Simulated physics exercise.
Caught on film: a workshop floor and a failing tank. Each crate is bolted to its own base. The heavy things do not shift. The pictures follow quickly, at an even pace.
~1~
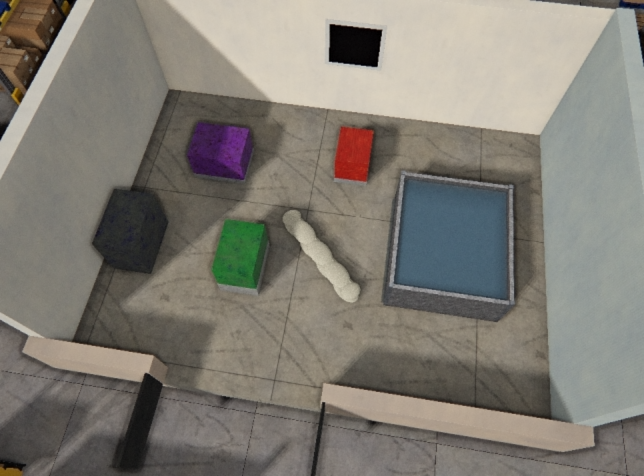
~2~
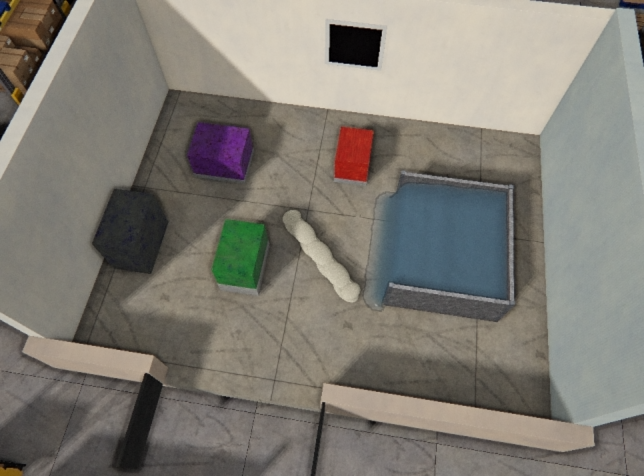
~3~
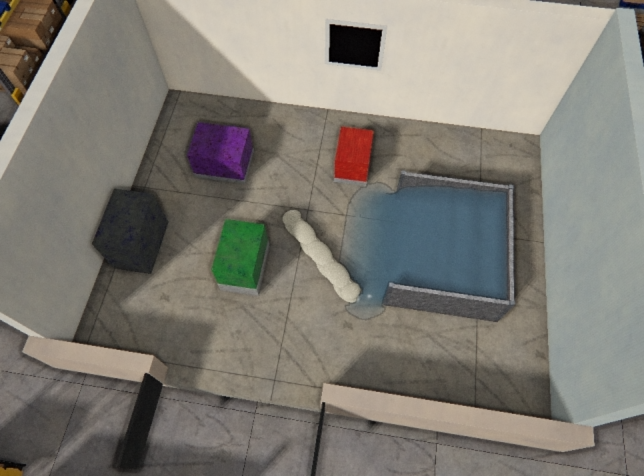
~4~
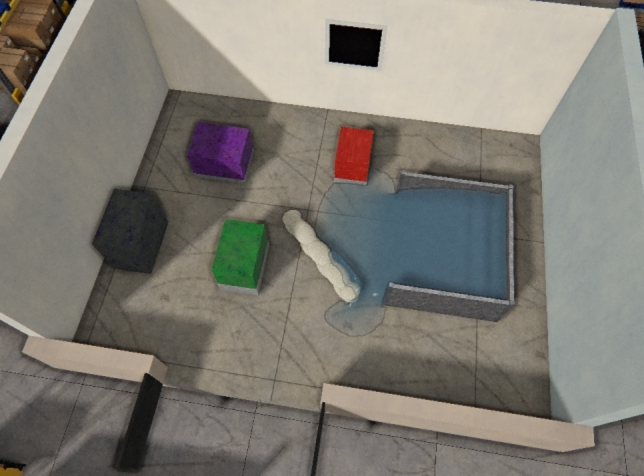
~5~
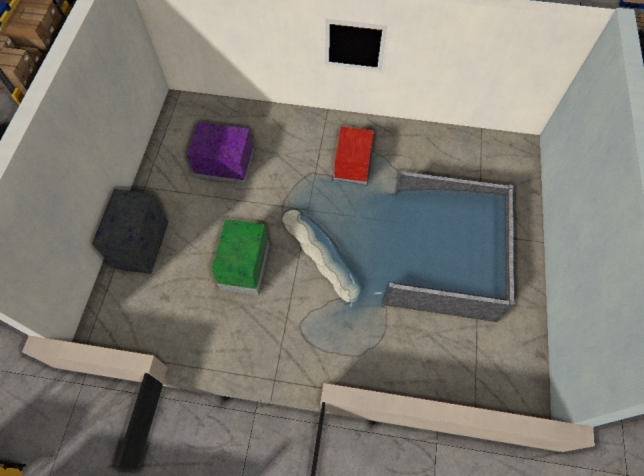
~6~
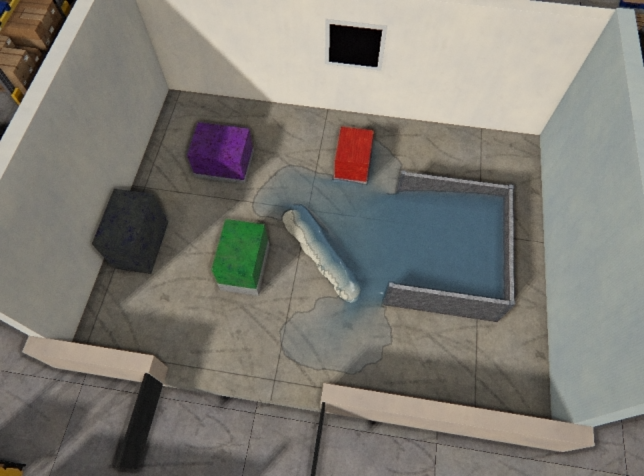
On a workshop floor, the left side of a tank gives way and water pours out to the left, meeting a lumpy white barrier, then spreading around both its ends toward the green block and past the red one.
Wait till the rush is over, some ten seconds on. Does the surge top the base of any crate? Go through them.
One by one: The purple crate is wetted; the green crate escapes dry; the red crate is wetted.
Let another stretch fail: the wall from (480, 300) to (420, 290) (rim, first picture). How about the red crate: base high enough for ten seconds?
Then: The red crate is spared.
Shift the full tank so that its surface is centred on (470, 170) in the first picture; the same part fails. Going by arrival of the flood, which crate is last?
It is the green crate.
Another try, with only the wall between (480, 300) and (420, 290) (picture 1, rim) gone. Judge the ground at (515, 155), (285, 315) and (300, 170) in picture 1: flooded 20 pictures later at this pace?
In that order: Awash, flooded, not flooded.
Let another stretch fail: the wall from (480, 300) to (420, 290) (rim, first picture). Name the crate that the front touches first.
That is the green-painted one.
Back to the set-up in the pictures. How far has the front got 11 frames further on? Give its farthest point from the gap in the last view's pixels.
Near (167, 95).
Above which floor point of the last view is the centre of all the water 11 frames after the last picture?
Near (338, 221).
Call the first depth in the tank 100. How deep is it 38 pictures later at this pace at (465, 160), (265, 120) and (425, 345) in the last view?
In turn 6, 12 and 2 in a hundred.
A moment on, water covers 35 % of the floor; the purple crate water round its plinth, the green crate water round its plinth, the red crate water round its plinth.
Next, water covers 55 % of the floor; the purple crate water round its plinth, the green crate water round its plinth, the red crate water round its plinth.
Then, water covers 70 % of the floor; the purple crate water round its plinth, the green crate water round its plinth, the red crate water round its plinth.
Later, water covers 85 % of the floor; the purple crate water round its plinth, the green crate water round its plinth, the red crate water round its plinth.
In the end, water covers 95 % of the floor; the purple crate was topped, the green crate stayed above the water, the red crate was topped.
